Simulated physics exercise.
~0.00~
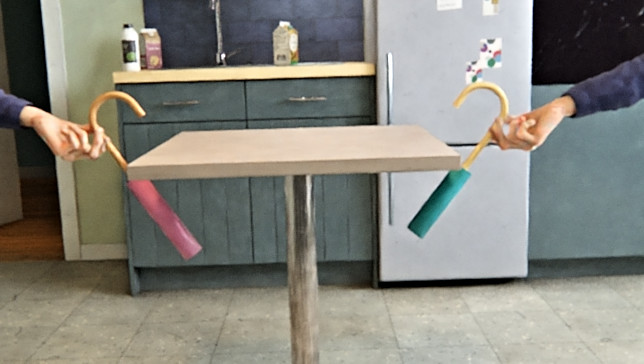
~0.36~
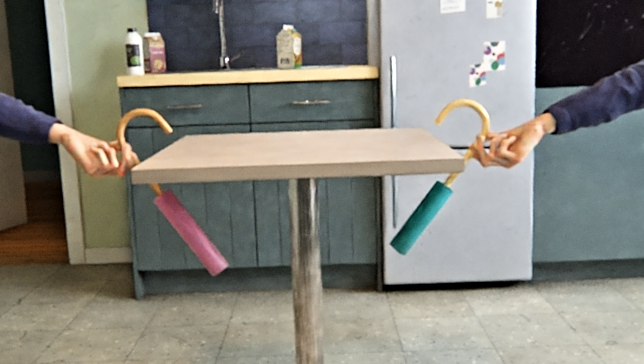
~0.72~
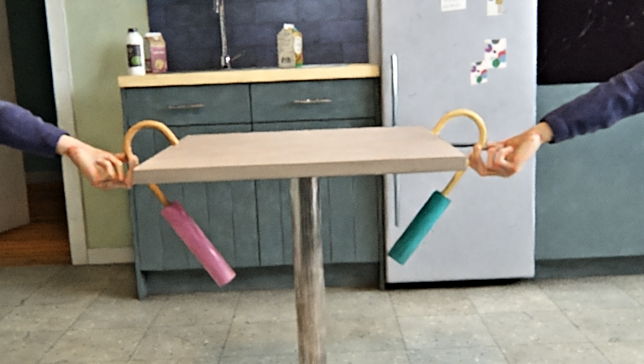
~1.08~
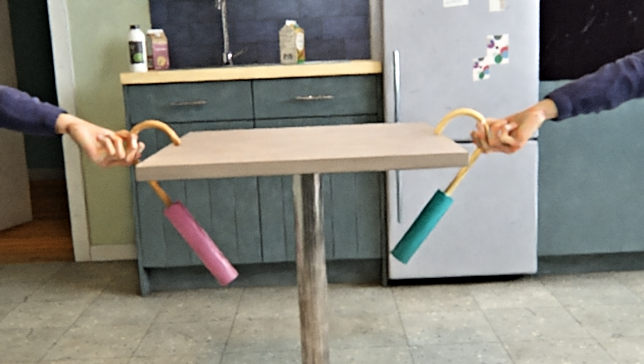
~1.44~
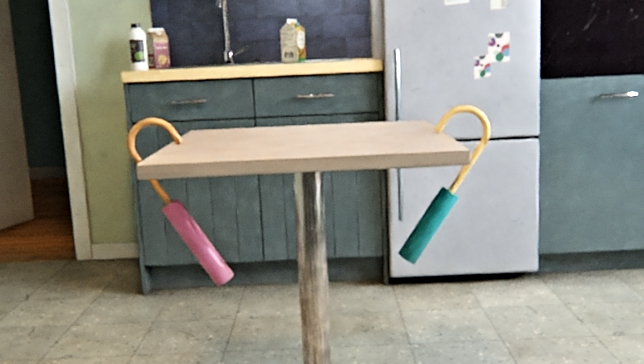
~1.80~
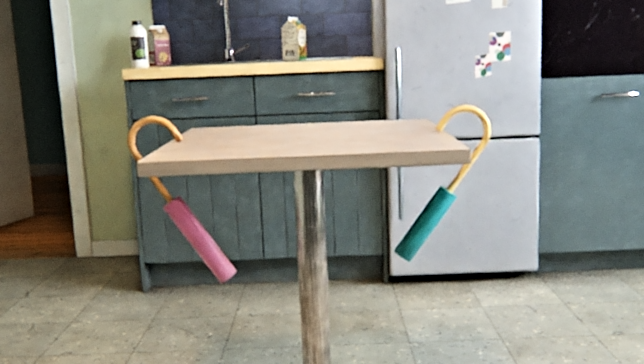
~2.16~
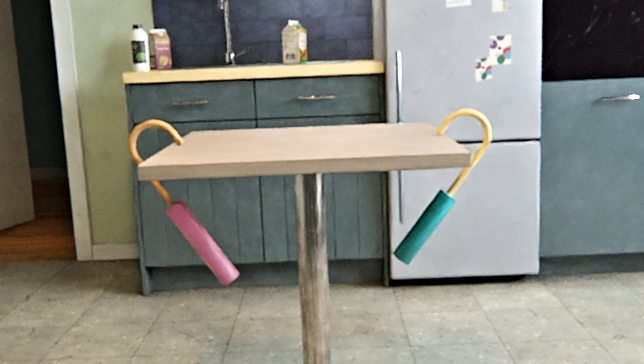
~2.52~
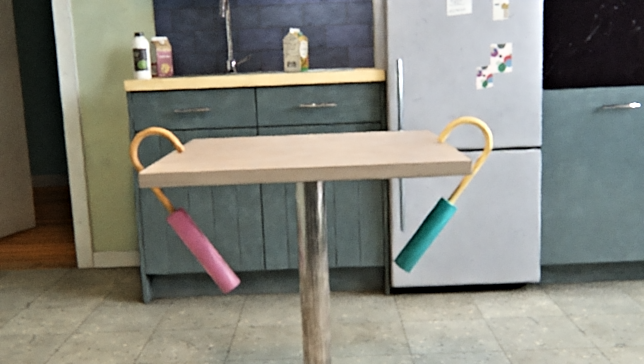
The video shows two hands hooking a pink umbrella and a turquoise umbrella by their curved handles onto the left and right edges of a table in a kitchen. The hands let go and withdraw, and both umbrellas stay hanging at a slant from the tabletop.
